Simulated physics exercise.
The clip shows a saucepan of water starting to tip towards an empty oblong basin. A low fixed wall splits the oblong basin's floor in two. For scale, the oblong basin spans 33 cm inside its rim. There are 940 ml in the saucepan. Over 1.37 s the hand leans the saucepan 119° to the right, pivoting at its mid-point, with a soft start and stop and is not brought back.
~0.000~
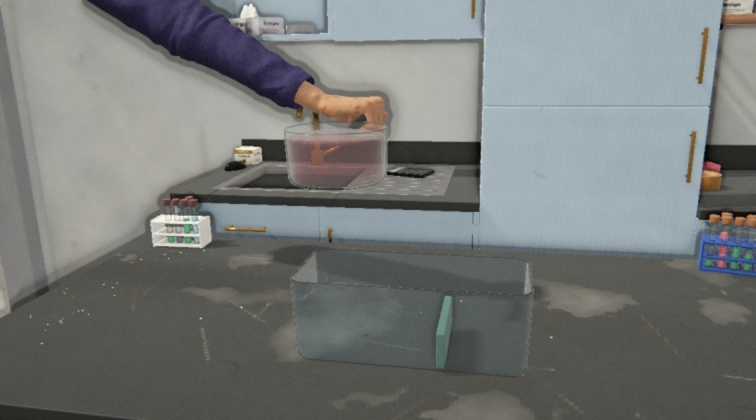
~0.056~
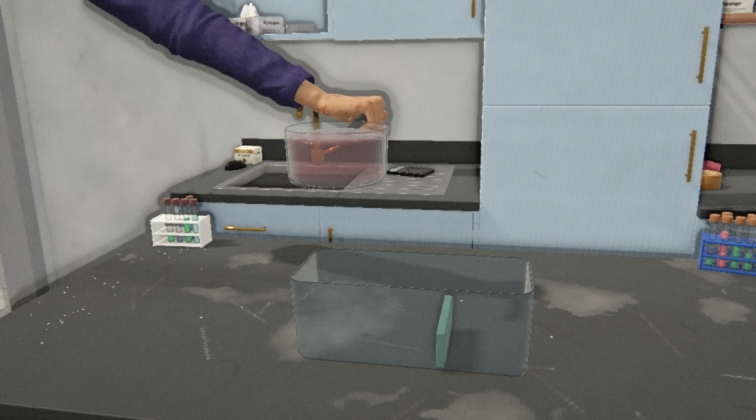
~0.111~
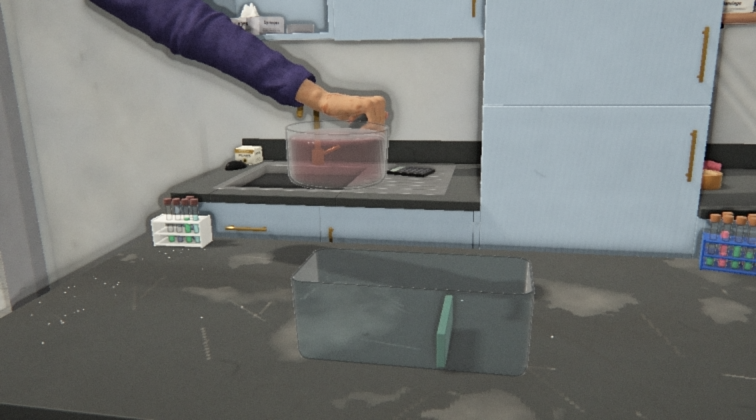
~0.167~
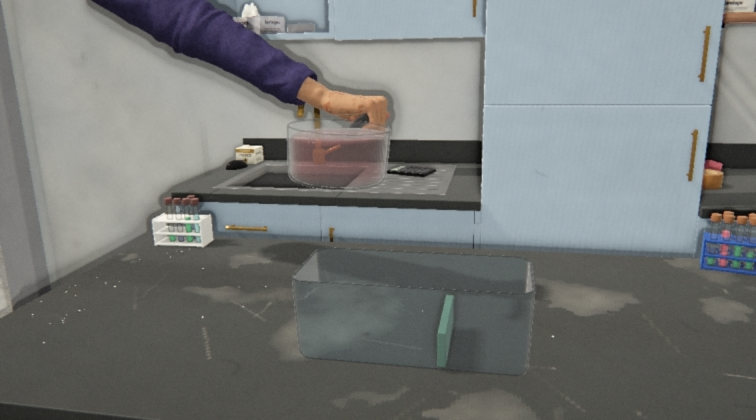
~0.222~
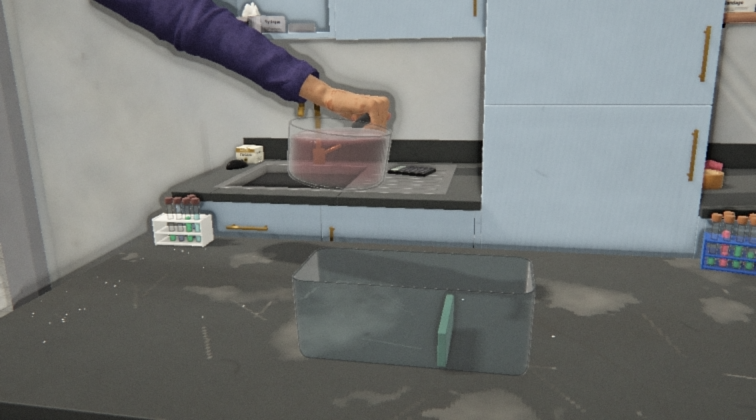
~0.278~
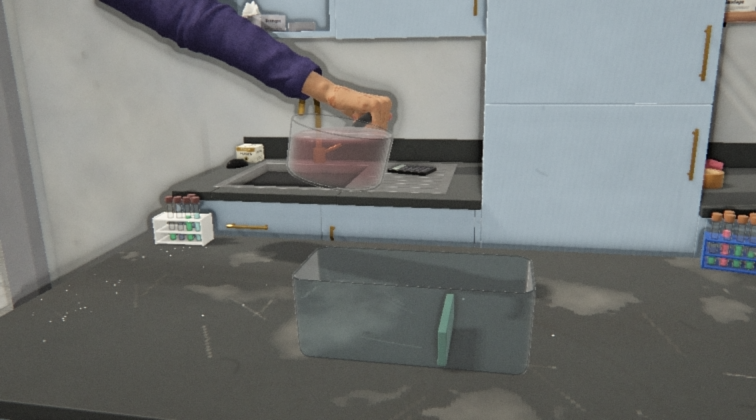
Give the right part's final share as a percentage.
Roughly 46 per cent is past the wall.
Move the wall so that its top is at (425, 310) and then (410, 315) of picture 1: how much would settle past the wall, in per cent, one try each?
In turn about 70 and 75 per cent.
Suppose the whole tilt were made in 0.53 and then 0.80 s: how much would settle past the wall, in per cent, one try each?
First 20, then 30 per cent.
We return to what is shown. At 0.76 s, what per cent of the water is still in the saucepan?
Near 48 in a hundred.
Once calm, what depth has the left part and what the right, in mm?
Left about 18 mm, right about 28 mm.
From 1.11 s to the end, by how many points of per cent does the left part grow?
Near 12 in a hundred.
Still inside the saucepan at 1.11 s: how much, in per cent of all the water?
About 5 per cent.
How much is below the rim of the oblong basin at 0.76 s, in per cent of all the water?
Near 18 in a hundred.
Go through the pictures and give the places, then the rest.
Tilt 0°; pouring edge (386, 130); surface from (291, 135) to (385, 136); the oblong basin's rim runs from (304, 265) to (531, 277); the wall's top is at (445, 315), in the first picture.
Tilt 0°; pouring edge (386, 129); surface from (292, 134) to (385, 135), in the second picture.
Tilt 2°; pouring edge (387, 131); surface from (293, 134) to (387, 136), in the third picture.
Tilt 4°; pouring edge (389, 132); surface from (294, 134) to (388, 136), in the fourth picture.
Tilt 8°; pouring edge (390, 135); surface from (294, 134) to (389, 137), in the fifth picture.
Tilt 12°; pouring edge (392, 138); surface from (295, 134) to (391, 135), in the sixth picture.
By 0.76 s the tilt is 69° and 48 per cent is still to pour, 7 is left of the wall and 10 right of it.
By 1.11 s the tilt is 108° and 5 per cent is still to pour, 41 is left of the wall and 45 right of it.
By 1.47 s the tilt is 119° and 0 per cent is still to pour, 53 is left of the wall and 46 right of it.
By 1.87 s the tilt is 119° and 0 per cent is still to pour, 53 is left of the wall and 46 right of it.
At rest 53 per cent lies left of the wall, 46 right of it and 1 outside.
